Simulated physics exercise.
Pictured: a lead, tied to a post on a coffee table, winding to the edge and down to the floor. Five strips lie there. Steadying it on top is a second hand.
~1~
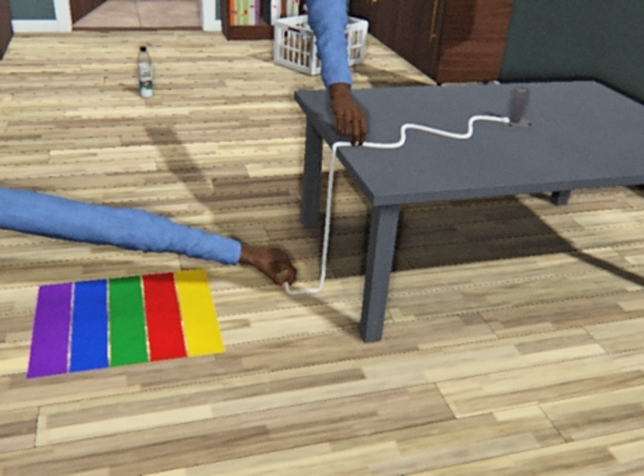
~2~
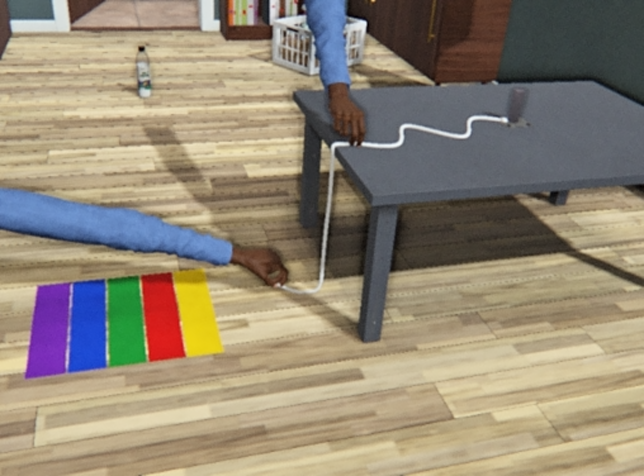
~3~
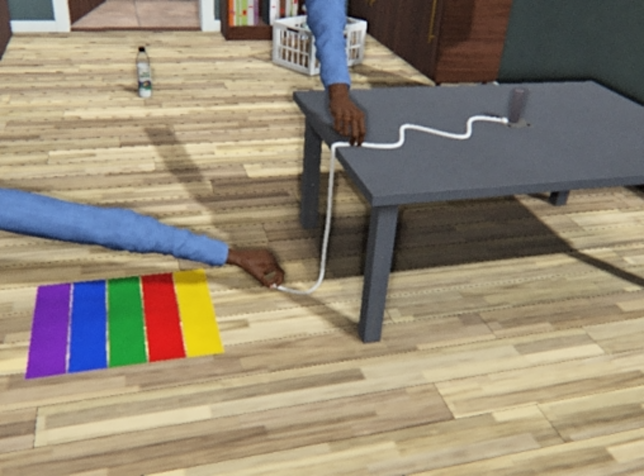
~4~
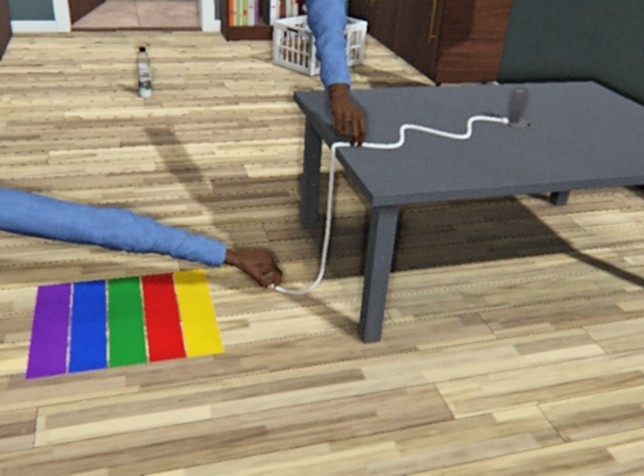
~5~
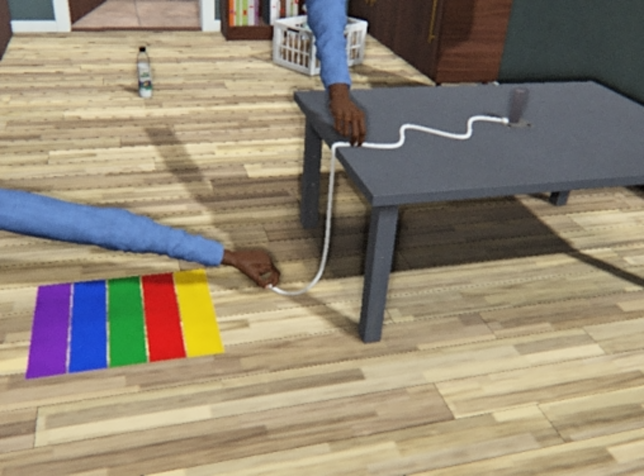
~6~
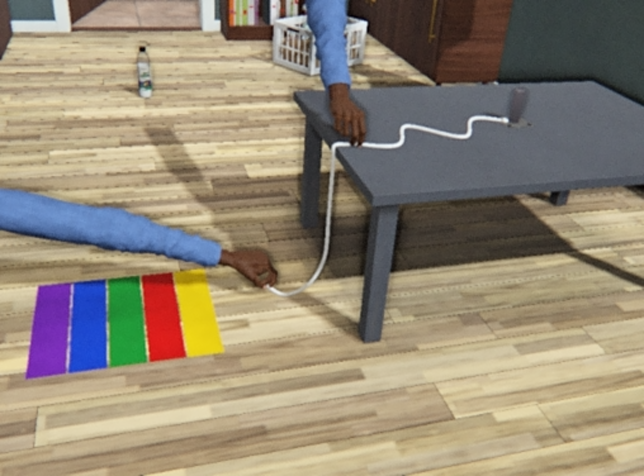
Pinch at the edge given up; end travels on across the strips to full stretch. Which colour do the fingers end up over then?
They end up over the blue strip.
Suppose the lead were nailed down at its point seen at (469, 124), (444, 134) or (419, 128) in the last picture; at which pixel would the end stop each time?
Going try by try, I'd put it close to (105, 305), then (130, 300), and finally (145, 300).
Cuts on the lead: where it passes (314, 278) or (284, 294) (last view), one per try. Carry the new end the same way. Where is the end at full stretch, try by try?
First try: Near (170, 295). Second try: Near (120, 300).
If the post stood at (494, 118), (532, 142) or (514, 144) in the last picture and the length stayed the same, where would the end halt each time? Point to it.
First (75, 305), then (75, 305), and last (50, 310).
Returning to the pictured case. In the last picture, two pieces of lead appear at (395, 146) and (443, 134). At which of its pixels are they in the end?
They go to (322, 152) and to (411, 133).
Soon after, end near (167, 297); over red.
After that, end near (120, 302); over green.
At the stop, end near (91, 305); over blue. It halts on the blue strip.
